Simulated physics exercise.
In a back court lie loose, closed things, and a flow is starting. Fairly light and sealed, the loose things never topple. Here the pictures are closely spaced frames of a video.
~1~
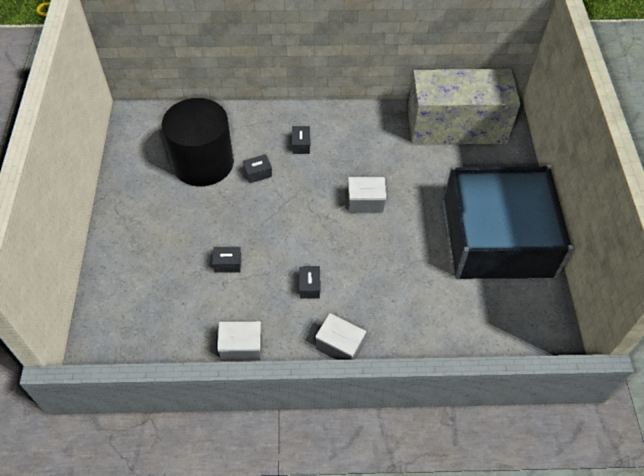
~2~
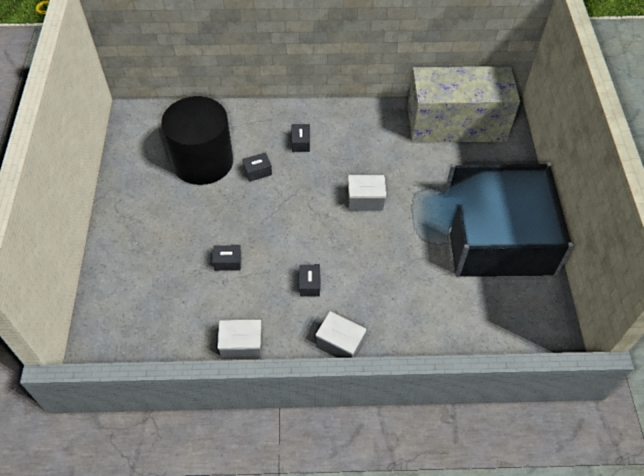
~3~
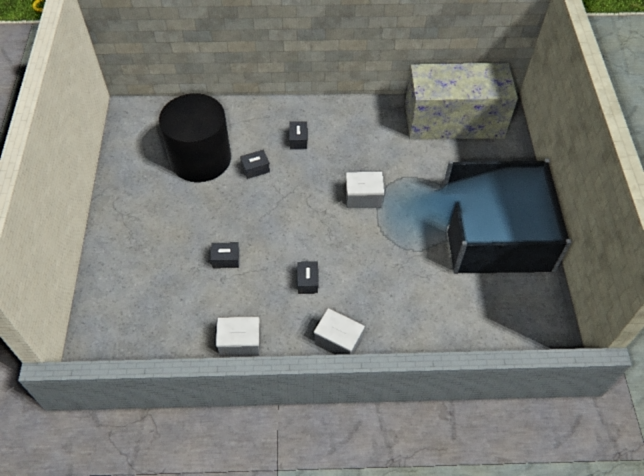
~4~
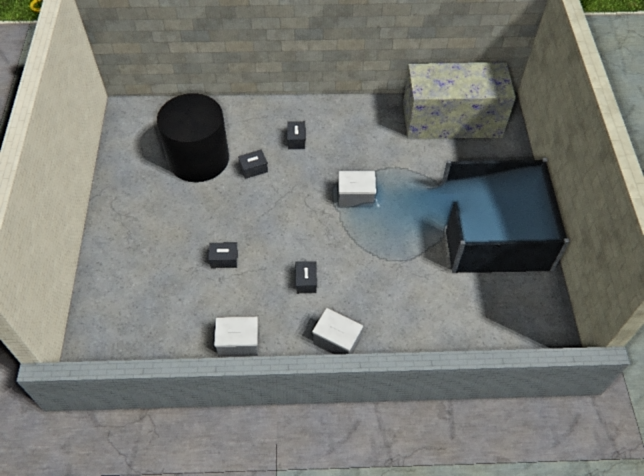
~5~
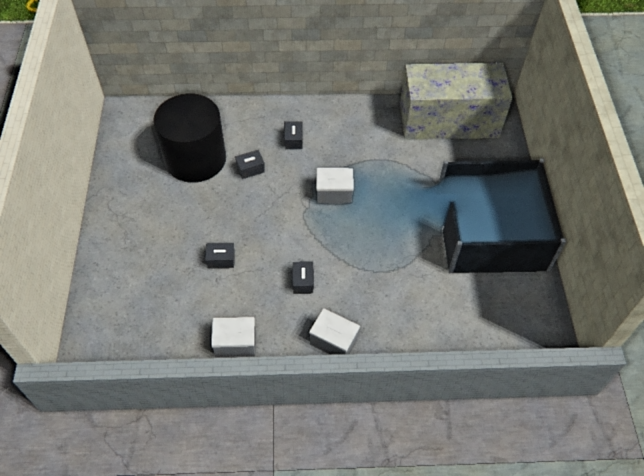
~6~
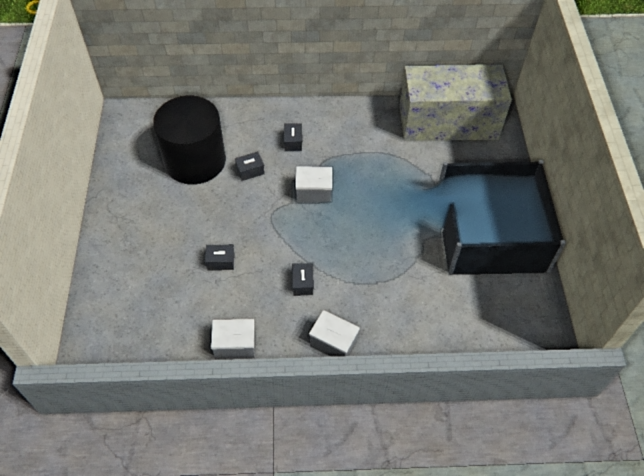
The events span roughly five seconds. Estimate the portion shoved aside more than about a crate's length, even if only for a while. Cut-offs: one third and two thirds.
Two thirds or more.
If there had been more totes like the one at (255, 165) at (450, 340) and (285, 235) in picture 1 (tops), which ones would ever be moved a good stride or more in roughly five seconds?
Stays put, displaced.
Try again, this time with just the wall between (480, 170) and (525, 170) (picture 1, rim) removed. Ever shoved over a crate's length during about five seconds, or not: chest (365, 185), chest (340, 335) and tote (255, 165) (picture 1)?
In the order asked: Goes the distance, then never gets that far, then goes the distance.
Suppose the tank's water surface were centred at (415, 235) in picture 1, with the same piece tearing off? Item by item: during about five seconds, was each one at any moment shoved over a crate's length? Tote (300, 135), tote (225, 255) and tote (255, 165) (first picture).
Well, the first one didn't get far, the second got driven a long way, and the third got driven a long way.
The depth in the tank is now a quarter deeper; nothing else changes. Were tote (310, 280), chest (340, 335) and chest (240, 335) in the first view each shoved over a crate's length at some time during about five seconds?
Beyond that, then not beyond that, then beyond that.
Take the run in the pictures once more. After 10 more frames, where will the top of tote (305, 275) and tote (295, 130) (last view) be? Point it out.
Look for them close to (218, 319) and (199, 92).
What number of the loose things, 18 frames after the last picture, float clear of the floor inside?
That makes 6.
A moment on, 1 of 7 are well off their spots; 0 afloat.
Next, 4 of 7 are well off their spots; 4 afloat.
Later, 6 of 7 are well off their spots; 6 afloat.
In the end, 6 of 7 are well off their spots, and 6 have been at some point; 7 afloat.
